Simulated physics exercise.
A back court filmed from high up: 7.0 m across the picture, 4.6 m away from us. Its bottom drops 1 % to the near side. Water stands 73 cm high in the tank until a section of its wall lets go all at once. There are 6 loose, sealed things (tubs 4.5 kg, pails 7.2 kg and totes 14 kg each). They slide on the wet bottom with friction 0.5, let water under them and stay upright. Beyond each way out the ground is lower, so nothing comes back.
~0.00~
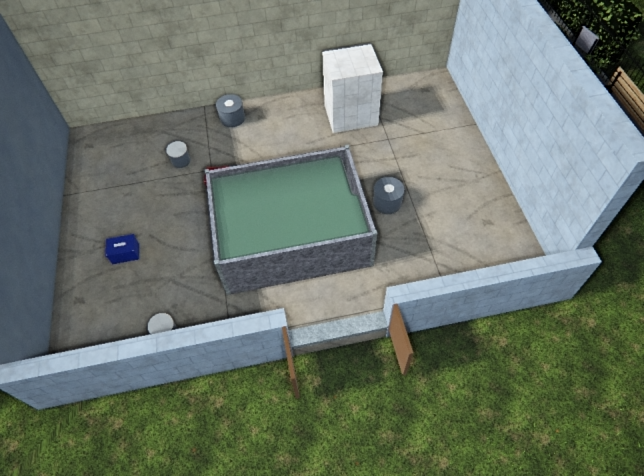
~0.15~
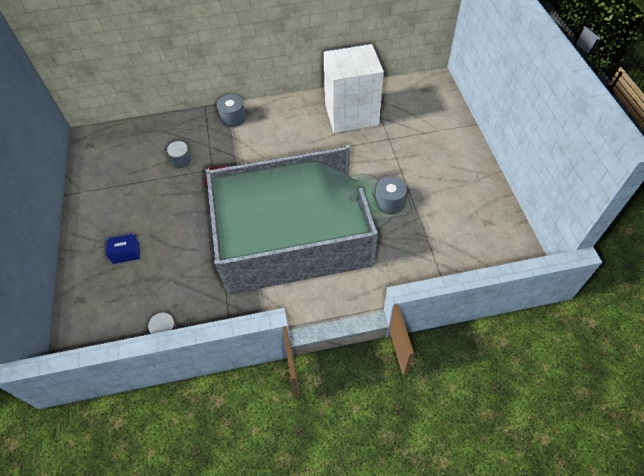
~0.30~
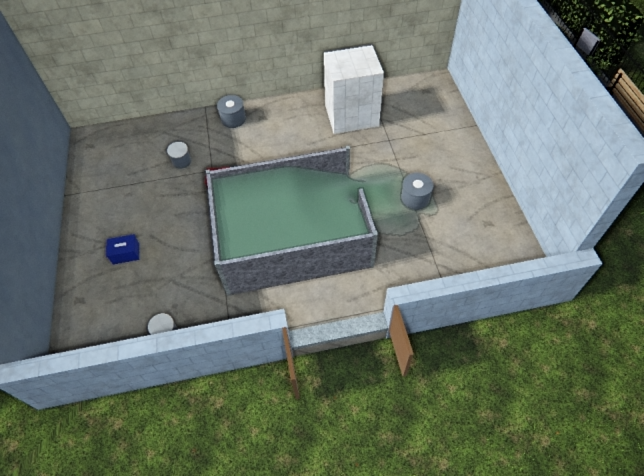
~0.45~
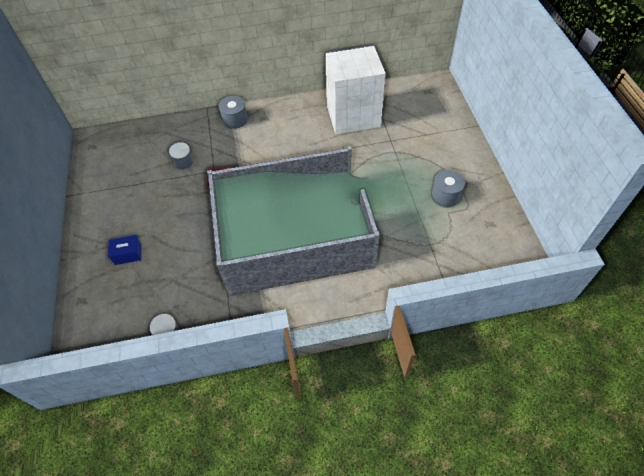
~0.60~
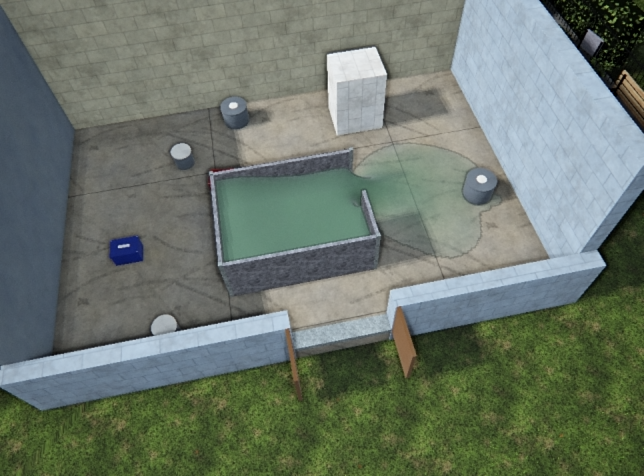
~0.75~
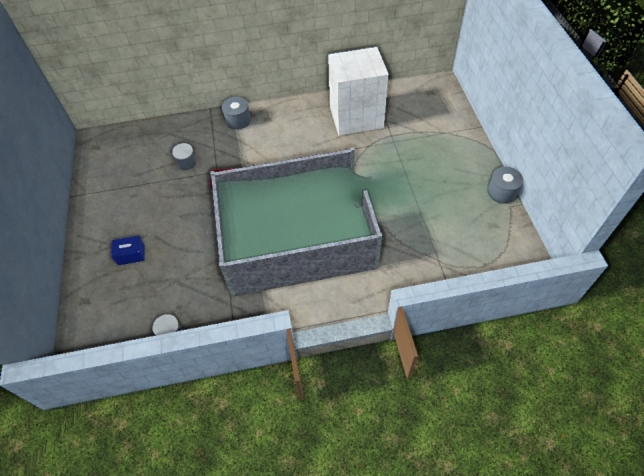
Green water flows out of a gap in the tank, and a gray pail slides right.
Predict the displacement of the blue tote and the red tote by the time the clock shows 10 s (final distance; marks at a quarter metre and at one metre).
Blue tote stays put, red tote stays put.
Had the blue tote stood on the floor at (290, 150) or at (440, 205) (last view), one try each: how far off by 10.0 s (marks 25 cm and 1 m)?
In turn: It holds its place; it gets carried off.
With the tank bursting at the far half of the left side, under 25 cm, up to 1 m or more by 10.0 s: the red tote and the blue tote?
Then the red tote holds its place, the blue tote gets carried off.
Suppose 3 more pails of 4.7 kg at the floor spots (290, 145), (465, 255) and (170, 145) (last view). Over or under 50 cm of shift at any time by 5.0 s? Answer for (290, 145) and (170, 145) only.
In turn: Less, less.
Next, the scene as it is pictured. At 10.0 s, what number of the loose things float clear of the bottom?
At that moment 2.
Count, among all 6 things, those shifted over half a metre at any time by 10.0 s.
I count 3.
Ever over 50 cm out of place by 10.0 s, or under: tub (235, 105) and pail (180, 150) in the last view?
In that order: Past it, under.
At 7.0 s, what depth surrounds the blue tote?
About 2 cm.
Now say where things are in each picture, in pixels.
The first frame shows the blue tote at (120, 245) rests on the ground; the red tote at (218, 174), on the bottom; water covers 3.0 m2; 0 of 6 have shifted.
The second frame shows the blue tote at (120, 244), on the bottom; the red tote at (218, 174), on the bottom; 3.4 m2 under water; 0 of 6 have shifted.
The third frame shows the blue tote at (120, 245), on the bottom; the red tote at (218, 175) rests on the ground; water covers 4.1 m2; 1 of 6 have shifted.
The fourth frame shows the blue tote at (122, 246), on the bottom; the red tote at (220, 175) rests on the ground; water covers 5.2 m2; 1 of 6 have shifted.
The fifth frame shows the blue tote at (124, 246) rests on the ground; the red tote at (222, 176), on the bottom; water covers 6.4 m2; 1 of 6 have shifted.
The sixth frame shows the blue tote at (125, 246), on the bottom; the red tote at (223, 176) rests on the ground; 7.9 m2 under water; 1 of 6 have shifted.
After 2.0 s the blue tote is near (125, 246), 0.0 m from its start, aground; the red tote is near (223, 176), 0.0 m from its start, aground; 0 of 6 are out; 1 afloat.
After 4.5 s the blue tote is near (125, 246), 0.0 m from its start, aground; the red tote is near (223, 176), 0.0 m from its start, aground; 0 of 6 are out; 1 afloat.
After 7.0 s the blue tote is near (125, 246), 0.0 m from its start, aground; the red tote is near (223, 176), 0.0 m from its start, aground; 0 of 6 are out; 1 afloat.
After 10.0 s the blue tote is near (125, 246), 0.0 m from its start, aground; the red tote is near (223, 176), 0.0 m from its start, aground; 0 of 6 are out; 2 afloat.
